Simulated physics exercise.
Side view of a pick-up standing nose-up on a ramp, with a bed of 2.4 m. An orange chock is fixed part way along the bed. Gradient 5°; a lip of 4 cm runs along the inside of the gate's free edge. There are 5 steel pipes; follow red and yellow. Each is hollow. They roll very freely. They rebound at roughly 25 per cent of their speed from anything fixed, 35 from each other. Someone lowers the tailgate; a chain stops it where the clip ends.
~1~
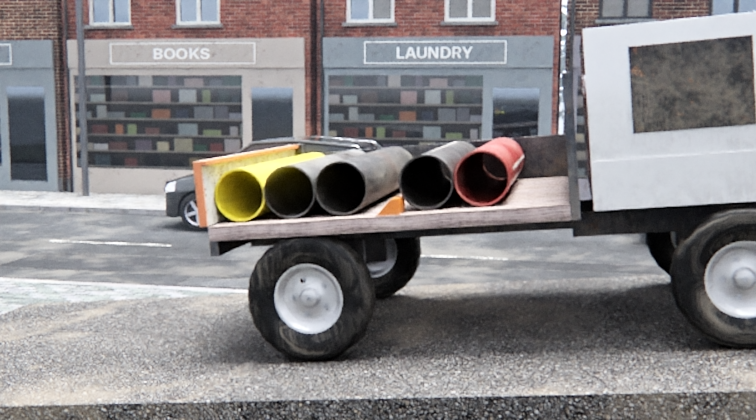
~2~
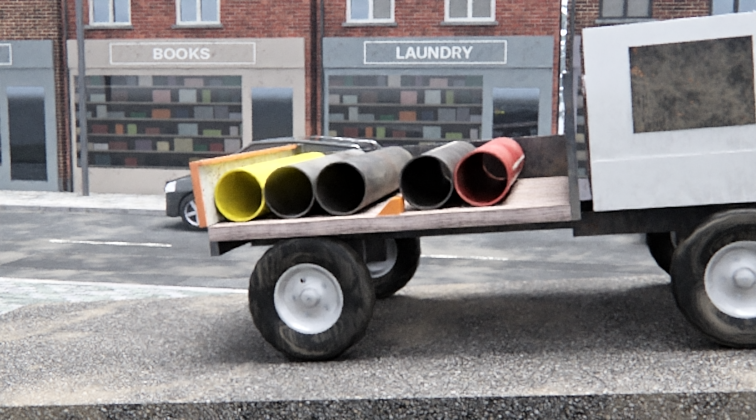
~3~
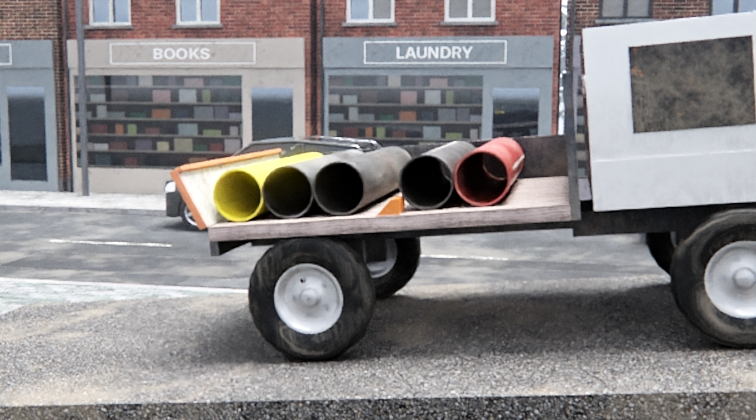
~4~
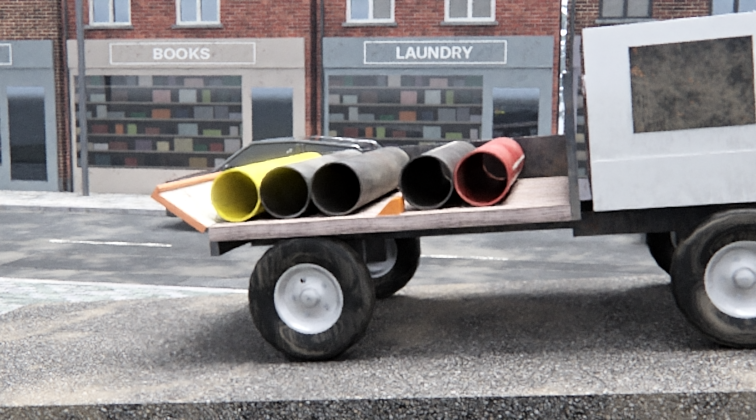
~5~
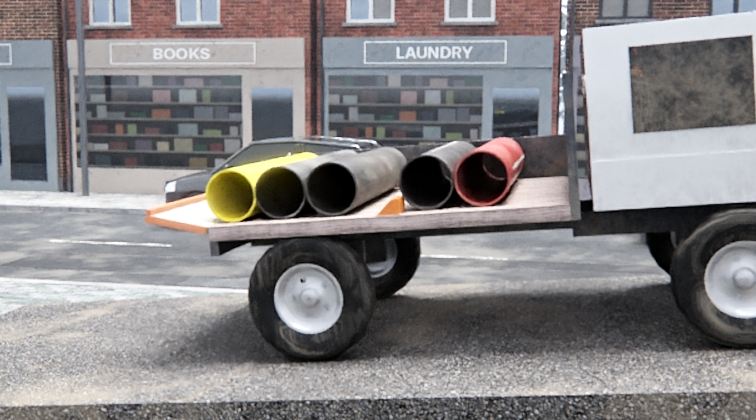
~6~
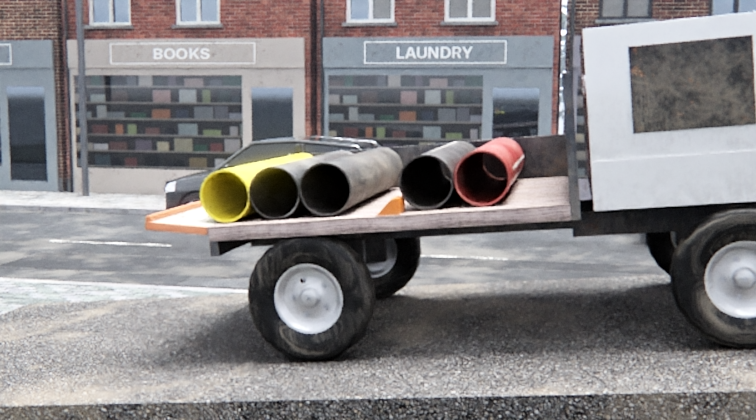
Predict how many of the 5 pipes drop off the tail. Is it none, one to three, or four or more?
It is none; here the count comes to 0.
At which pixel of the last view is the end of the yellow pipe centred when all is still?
At about (173, 192).
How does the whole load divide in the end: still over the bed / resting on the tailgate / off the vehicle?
In that order: 4, 1, 0.
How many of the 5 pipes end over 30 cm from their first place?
The count is 3.
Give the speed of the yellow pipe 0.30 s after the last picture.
About 0.4 m/s.
Then, 0.3 s after the last picture, red is on the bed, 185 cm short of the hinge; yellow is on the gate, 5 cm past the hinge, rolling left; 0 gone off the back.
Then, 0.5 s after the last picture, yellow is on the gate, 10 cm past the hinge, rolling left; no change for red; 0 gone off the back.
Then, 0.8 s after the last picture, yellow is on the gate, 20 cm past the hinge, rolling left; no change for red; 0 gone off the back.
At rest (1.1 s after the last picture), red is on the bed, 185 cm short of the hinge; yellow is on the gate, 30 cm past the hinge; 0 gone off the back.
